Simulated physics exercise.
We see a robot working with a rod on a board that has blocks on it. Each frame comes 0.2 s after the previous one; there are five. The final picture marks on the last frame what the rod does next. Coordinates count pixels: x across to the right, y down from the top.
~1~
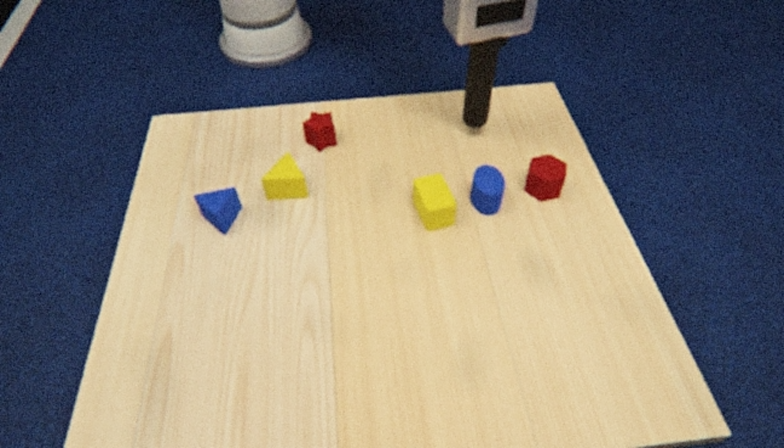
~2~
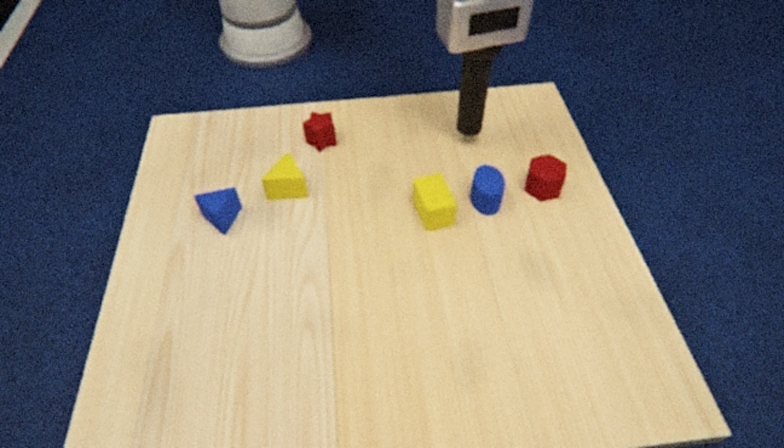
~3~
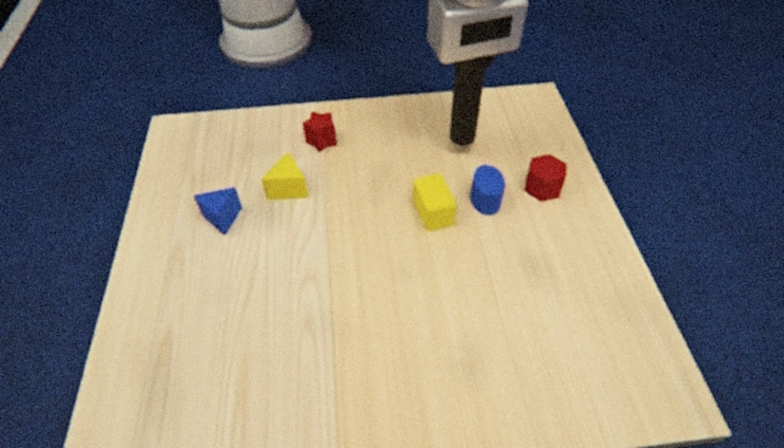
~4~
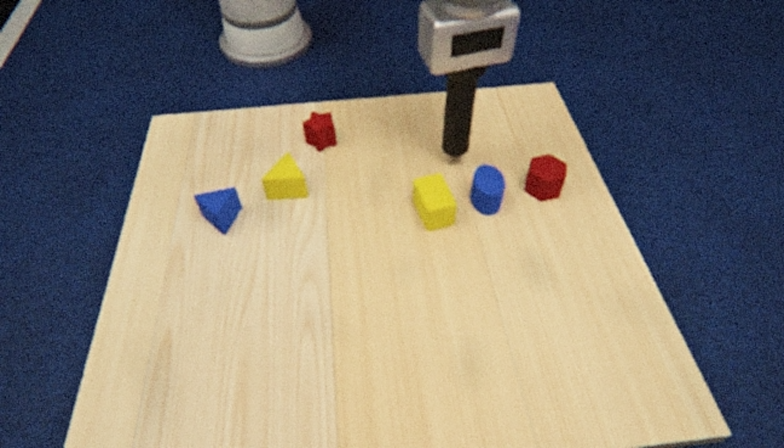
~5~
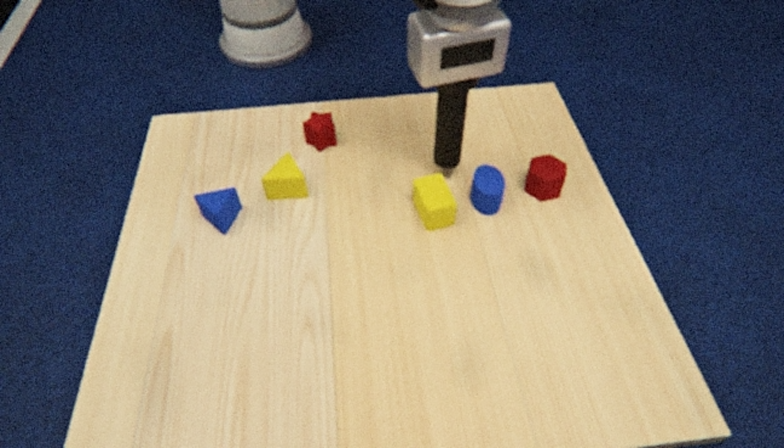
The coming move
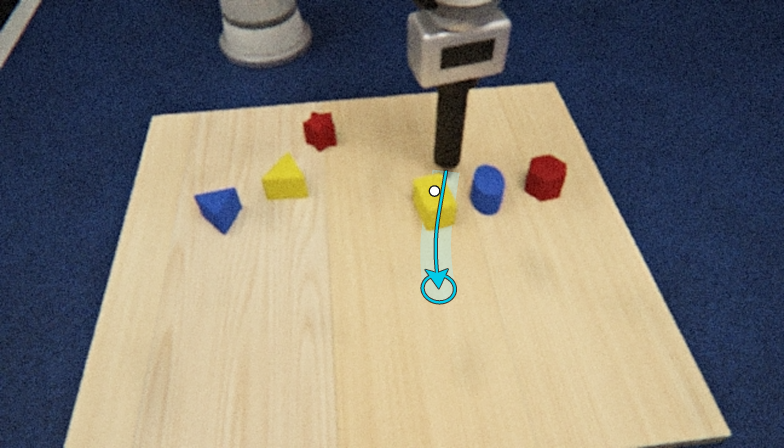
A robot's dark rod moves down and slightly left above the still blocks on a wooden board.
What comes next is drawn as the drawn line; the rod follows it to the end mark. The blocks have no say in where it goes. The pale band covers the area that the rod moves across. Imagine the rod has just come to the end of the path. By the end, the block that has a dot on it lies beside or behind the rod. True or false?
Verdict: True.
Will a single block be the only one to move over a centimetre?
It seems so.
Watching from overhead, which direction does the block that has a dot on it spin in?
It turns clockwise.
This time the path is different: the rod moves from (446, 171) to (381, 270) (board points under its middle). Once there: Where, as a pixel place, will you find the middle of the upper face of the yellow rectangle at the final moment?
It is at (419, 258).
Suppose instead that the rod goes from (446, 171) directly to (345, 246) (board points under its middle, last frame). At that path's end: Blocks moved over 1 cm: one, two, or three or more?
In total, one block gets moved by over 1 cm.
The line goes from (446, 171) over (437, 224) to (439, 288); the dot is on the yellow rectangle.
What follows on the original path. One third of the way, rod at (441, 196); yellow rectangle at (427, 216).
Two thirds of the way, rod at (437, 235); yellow rectangle at (411, 254), turned 30° clockwise.
At the end, rod at (440, 278); yellow rectangle at (399, 279), turned 85° clockwise; blue oval unmoved.
